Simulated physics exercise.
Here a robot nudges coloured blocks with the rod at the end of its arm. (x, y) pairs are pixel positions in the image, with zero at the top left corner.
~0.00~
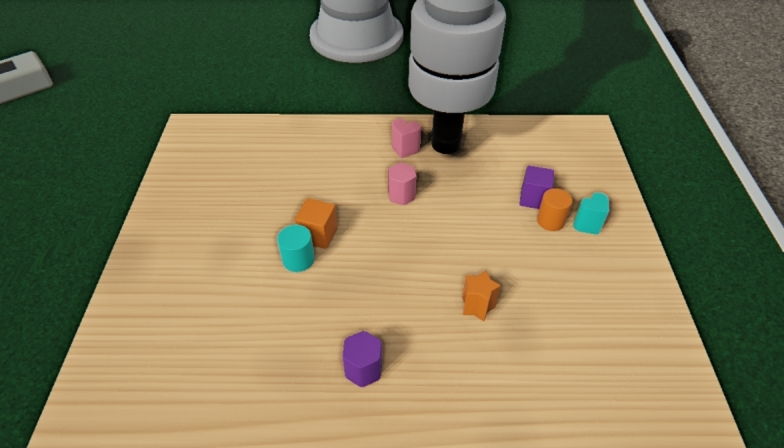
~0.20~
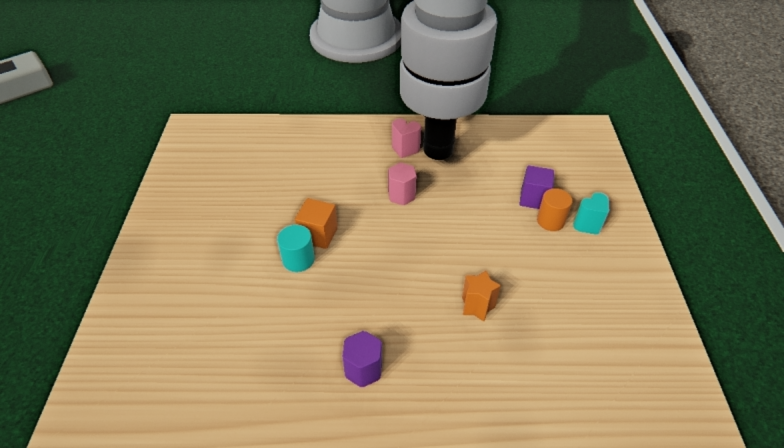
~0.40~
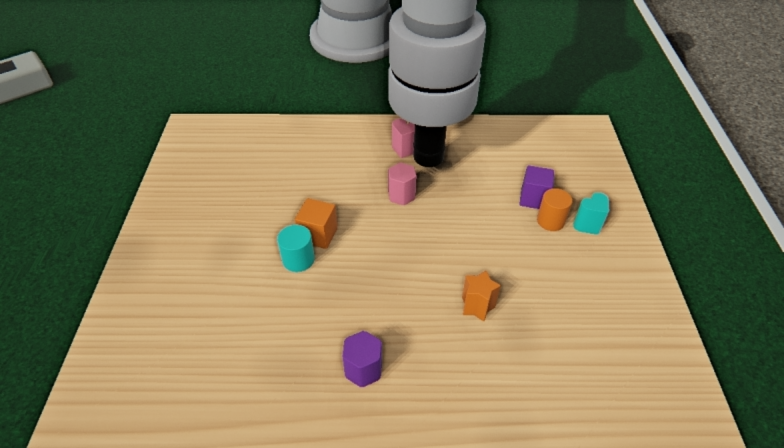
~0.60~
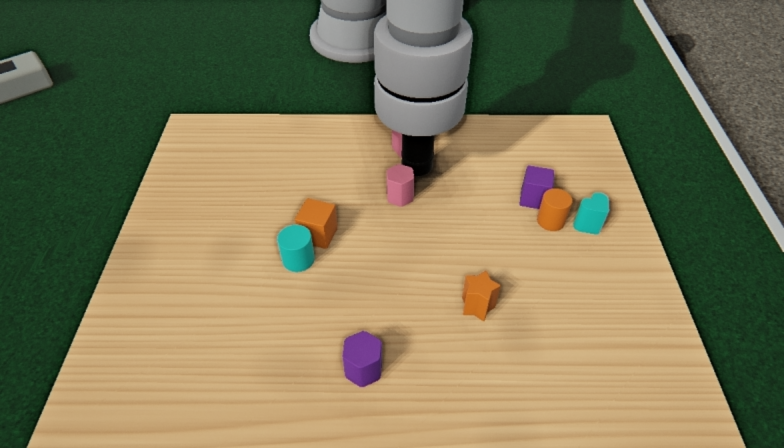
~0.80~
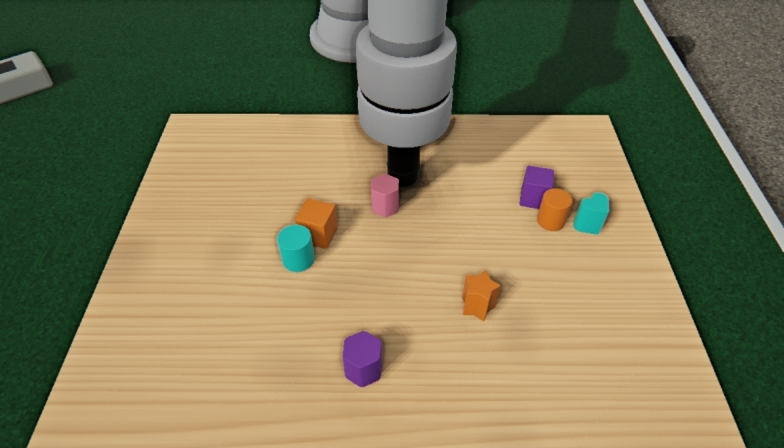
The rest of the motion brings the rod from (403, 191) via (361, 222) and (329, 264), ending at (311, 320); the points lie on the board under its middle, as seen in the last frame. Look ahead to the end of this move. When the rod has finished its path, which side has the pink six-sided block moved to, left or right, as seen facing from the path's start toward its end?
Its shift is rightward.
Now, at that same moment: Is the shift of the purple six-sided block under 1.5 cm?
Yes - that is the case.
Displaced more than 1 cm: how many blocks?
Shifted over 1 cm: Three or more.
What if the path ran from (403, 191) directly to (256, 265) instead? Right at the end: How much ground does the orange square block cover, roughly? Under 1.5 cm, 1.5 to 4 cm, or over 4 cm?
Distance: Above 4 cm.
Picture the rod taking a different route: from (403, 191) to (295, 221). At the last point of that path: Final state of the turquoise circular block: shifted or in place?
Put simply, it goes somewhere else.
What follows on the original path. One third of the way, rod (360, 209); orange square block (307, 213); pink six-sided block (337, 216), turned 15° clockwise.
Two thirds of the way, rod (327, 251); turquoise circular block (260, 253); orange square block (296, 213), turned 15° clockwise; pink six-sided block (292, 254), turned 65° clockwise.
At the end, rod (309, 307); turquoise circular block (255, 254); orange square block (296, 213), turned 15° clockwise; purple six-sided block in place; pink six-sided block (281, 272), turned 130° clockwise.
